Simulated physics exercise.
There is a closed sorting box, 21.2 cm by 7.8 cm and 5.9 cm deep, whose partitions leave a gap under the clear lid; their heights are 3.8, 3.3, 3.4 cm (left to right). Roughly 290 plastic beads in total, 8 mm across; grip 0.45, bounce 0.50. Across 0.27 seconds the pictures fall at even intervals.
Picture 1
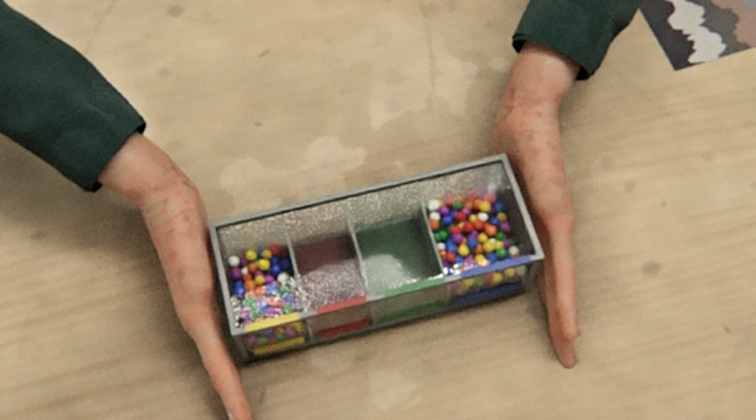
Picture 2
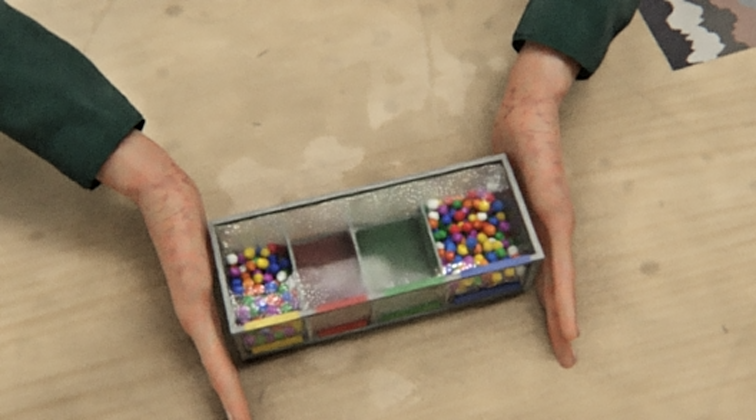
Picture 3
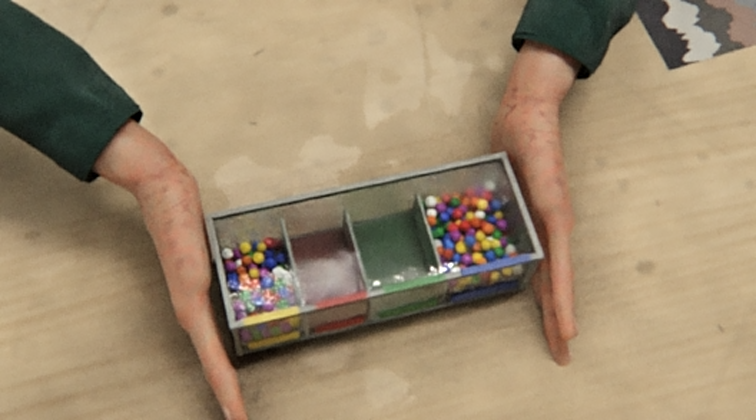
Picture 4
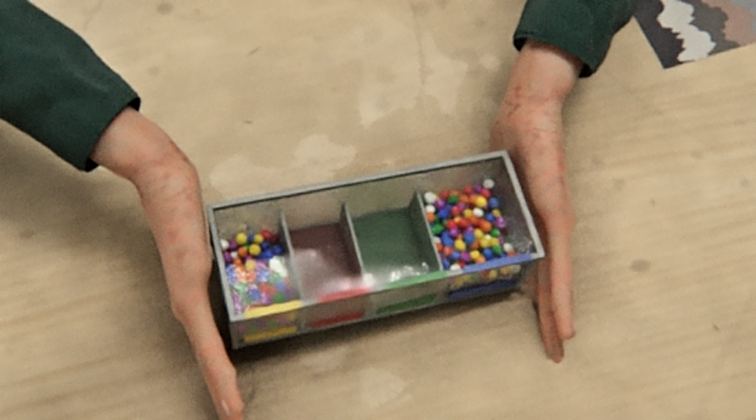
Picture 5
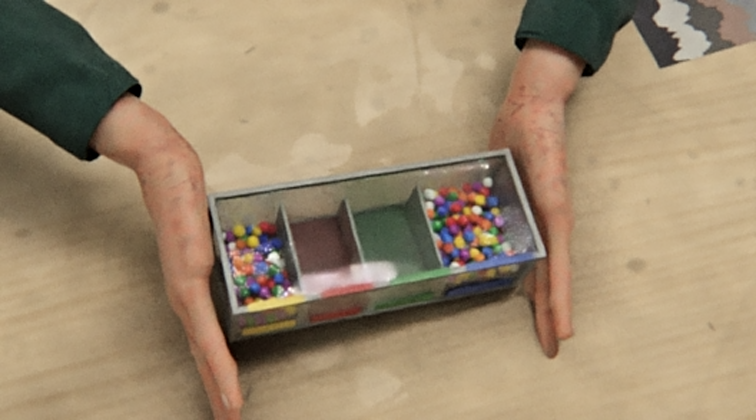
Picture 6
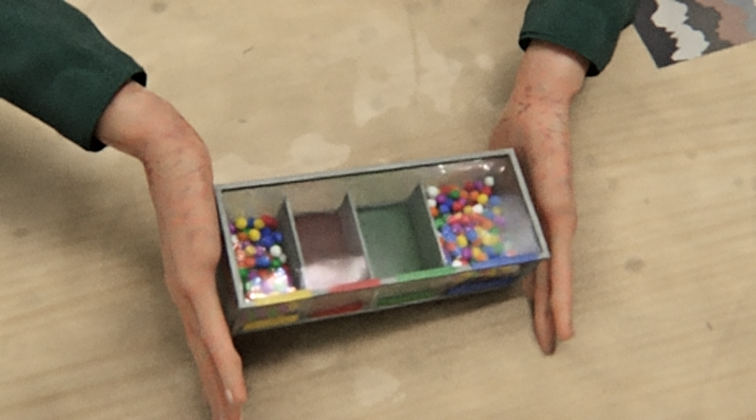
Clear-lidded sorting box of multicoloured beads tilting slightly between two open hands, beads shifting a little within the two end compartments.
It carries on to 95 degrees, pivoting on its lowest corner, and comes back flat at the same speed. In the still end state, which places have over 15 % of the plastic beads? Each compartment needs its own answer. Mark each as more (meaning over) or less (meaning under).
Red - less; blue - more; green - less; yellow - less.
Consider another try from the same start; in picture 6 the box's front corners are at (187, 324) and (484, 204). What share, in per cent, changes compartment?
My guess is close to 60 per cent.
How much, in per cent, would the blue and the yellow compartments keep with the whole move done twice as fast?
Then blue would get 85 per cent, while yellow would get 5 per cent.
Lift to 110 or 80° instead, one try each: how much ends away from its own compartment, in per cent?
Some 25 and 0 per cent.
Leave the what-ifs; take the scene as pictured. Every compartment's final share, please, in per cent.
The red one gets 0, the blue one 85, the green one 5 and the yellow one 10.
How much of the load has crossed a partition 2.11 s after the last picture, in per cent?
Roughly 15 %.
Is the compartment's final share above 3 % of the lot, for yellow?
Yellow: It does.
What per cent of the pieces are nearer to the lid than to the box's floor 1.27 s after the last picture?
Around 30 in a hundred, give or take.
Then, 1.27 s after the last picture, tilt 95 degrees; blue 75 %, yellow 25 %.
Then, 2.11 s after the last picture, tilt 43 degrees; blue 85 %, green 5 %, yellow 10 %.
Then, 2.96 s after the last picture, tilt 0 degrees; blue 85 %, green 5 %, yellow 10 %.
In the end, red 0 %, blue 85 %, green 5 %, yellow 10 %.
